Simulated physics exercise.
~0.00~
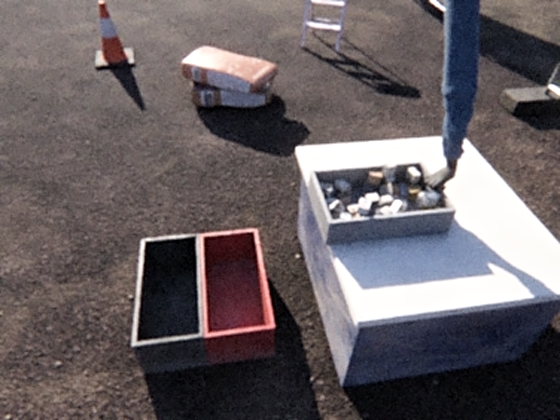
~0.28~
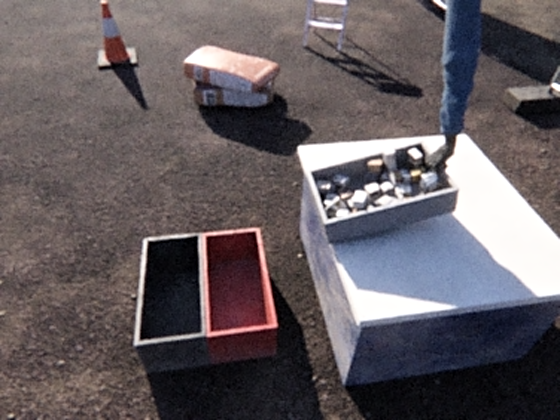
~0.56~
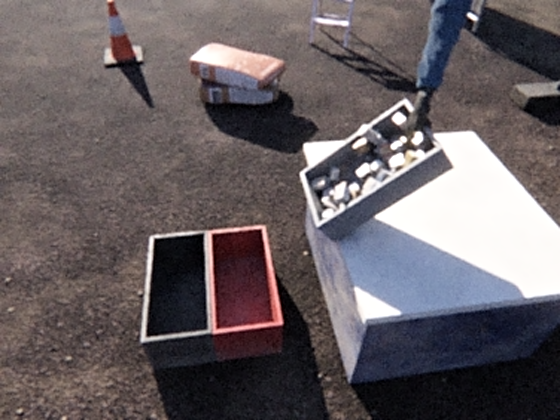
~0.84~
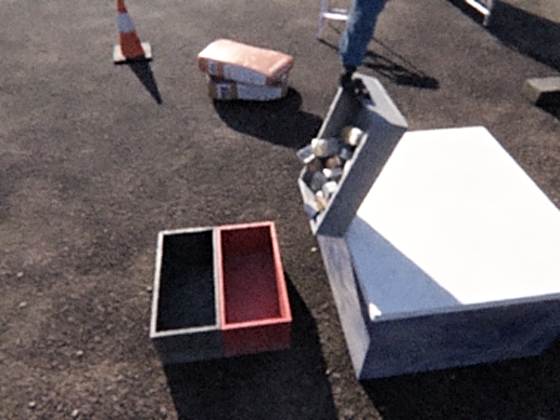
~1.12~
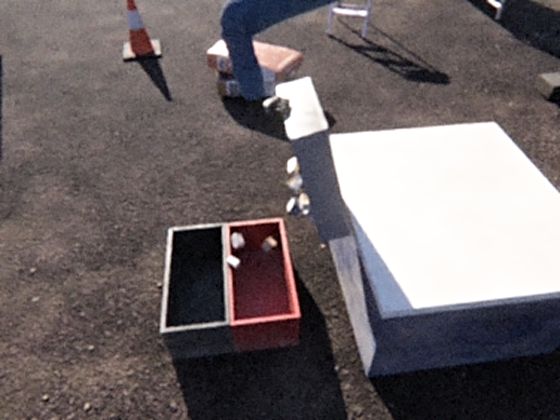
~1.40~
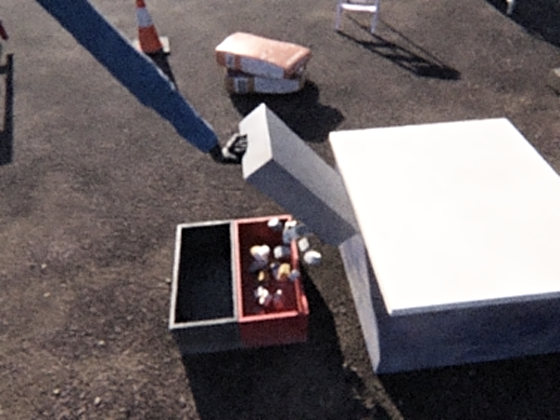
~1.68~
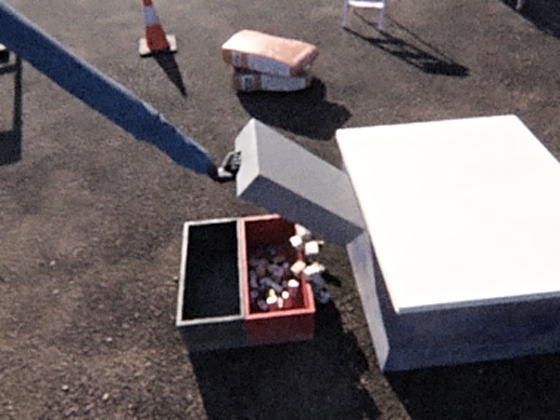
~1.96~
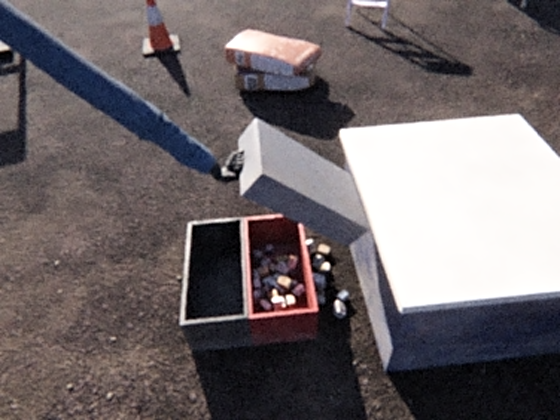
The video shows a blue arm tipping a grey tote of small pale pieces off the edge of a white-topped bench, spilling them toward a red tub beside a black one; most land in the red tub, others on the ground beside it, and the black tub stays empty.
